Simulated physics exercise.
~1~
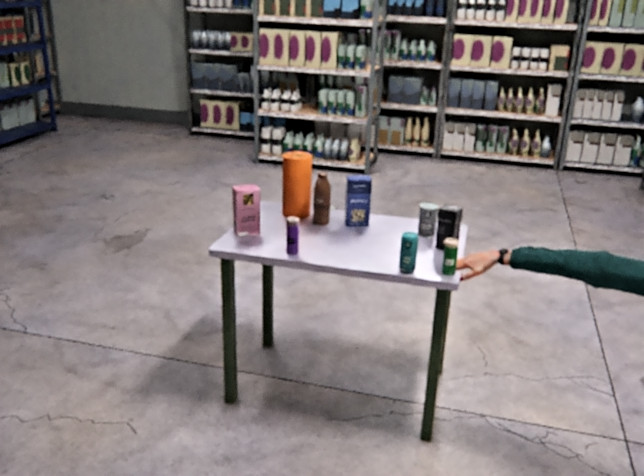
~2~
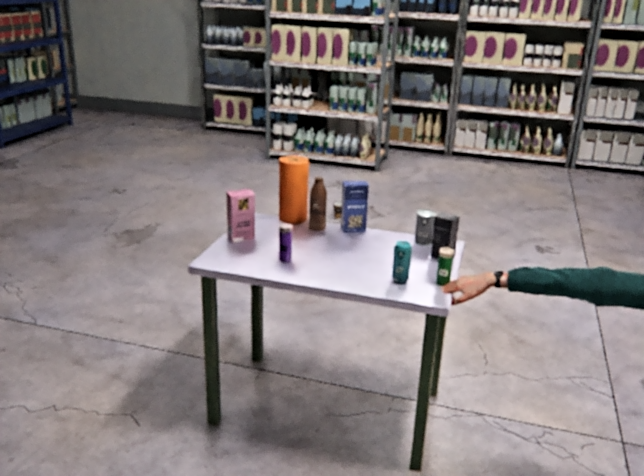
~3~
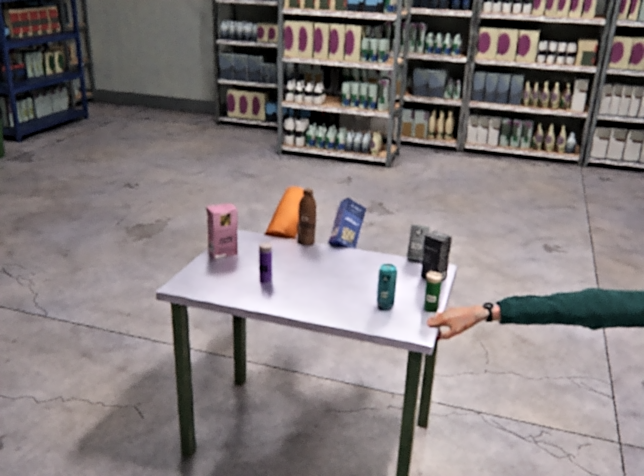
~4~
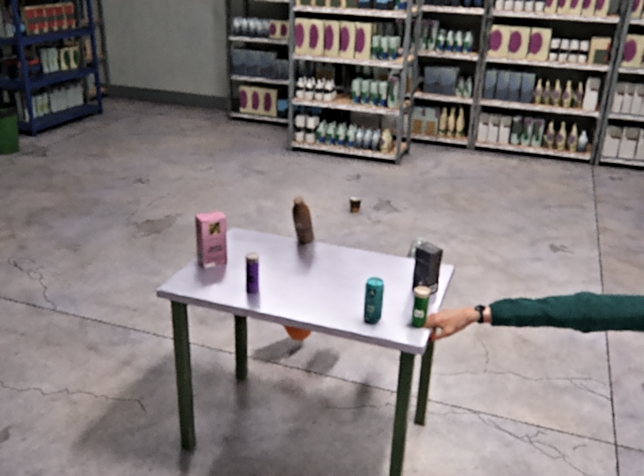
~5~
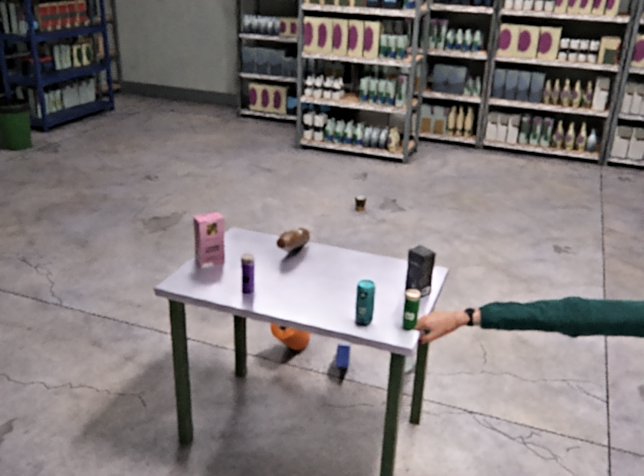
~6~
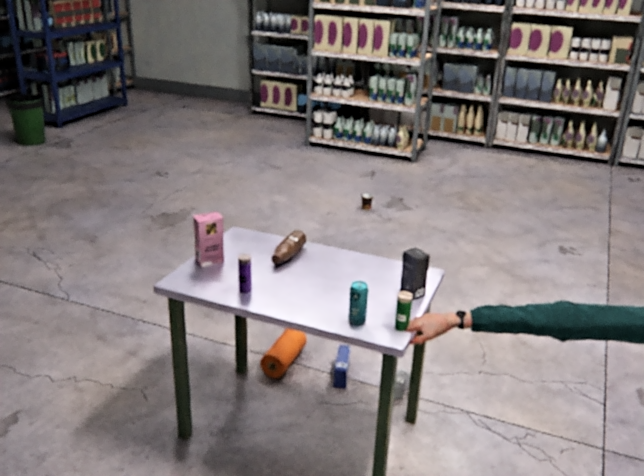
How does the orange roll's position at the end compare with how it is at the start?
At the start the orange roll stands upright on the table, but at the end it lies on its side on the floor.
